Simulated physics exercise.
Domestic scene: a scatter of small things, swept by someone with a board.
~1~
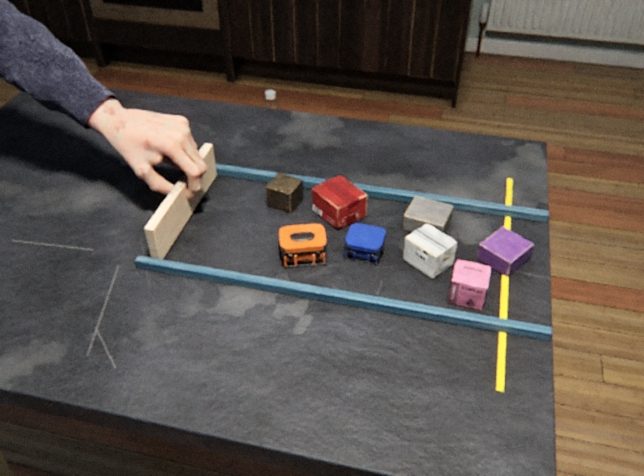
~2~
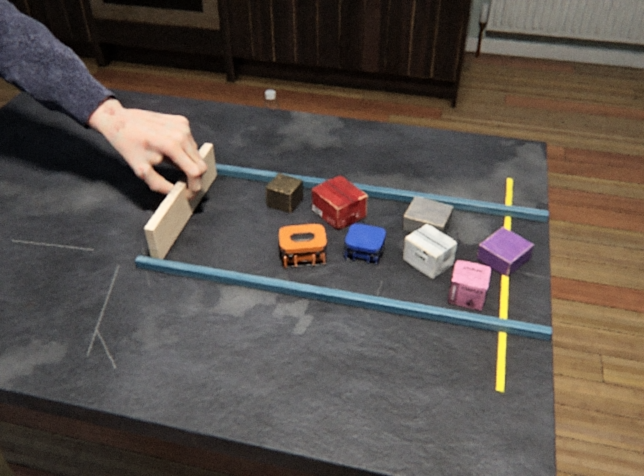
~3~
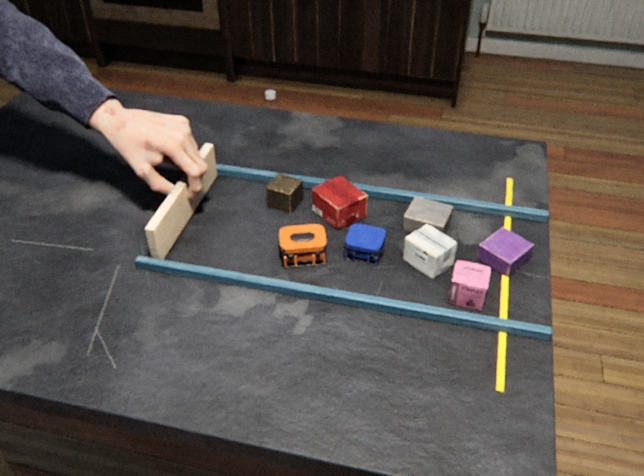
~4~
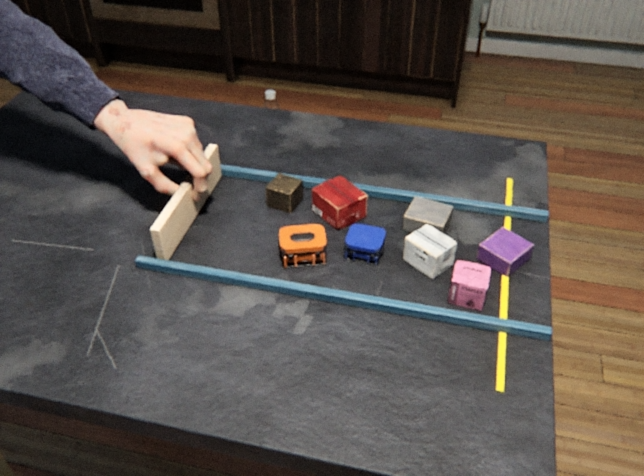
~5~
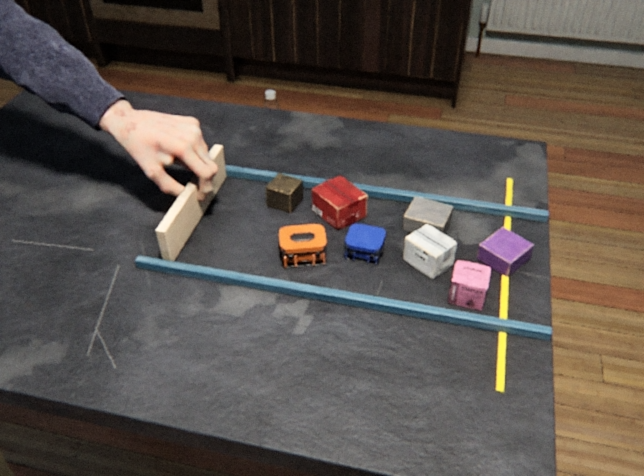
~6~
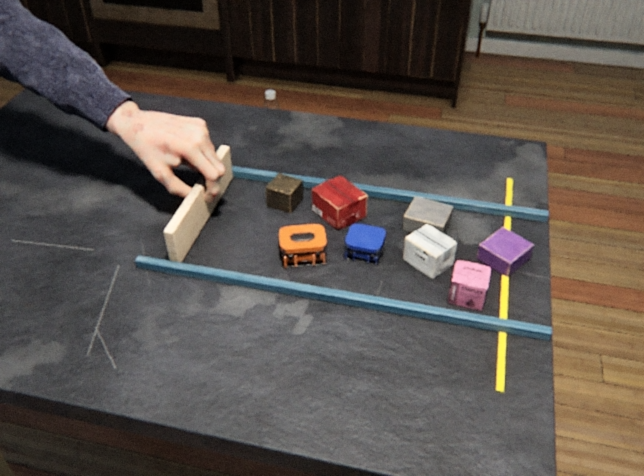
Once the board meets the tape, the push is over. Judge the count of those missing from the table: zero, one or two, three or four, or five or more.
My judgement: Five or more.
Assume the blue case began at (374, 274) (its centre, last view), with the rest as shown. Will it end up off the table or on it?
Well, this time it drops away.
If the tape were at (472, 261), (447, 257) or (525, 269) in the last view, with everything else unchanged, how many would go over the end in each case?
Result per try: 2; 0; 5.
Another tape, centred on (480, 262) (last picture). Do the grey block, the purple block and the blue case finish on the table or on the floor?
For the grey block: It drops. For the purple block: It drops. For the blue case: It stays.
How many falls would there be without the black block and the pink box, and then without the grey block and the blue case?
The answer is 3 and then 3.
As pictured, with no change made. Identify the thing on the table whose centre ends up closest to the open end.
Closest in the end is the orange case.
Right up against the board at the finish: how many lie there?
It touches 3.
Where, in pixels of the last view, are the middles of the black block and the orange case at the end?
Roughly at (524, 227) and at (531, 290), in that order.
A little later, none off yet; purple block at rest near (505, 251); pink box at rest near (469, 285); white box at rest near (430, 251).
When it is over, the number that fall off is five or more; down, red box, grey block, white box, pink box and purple block.
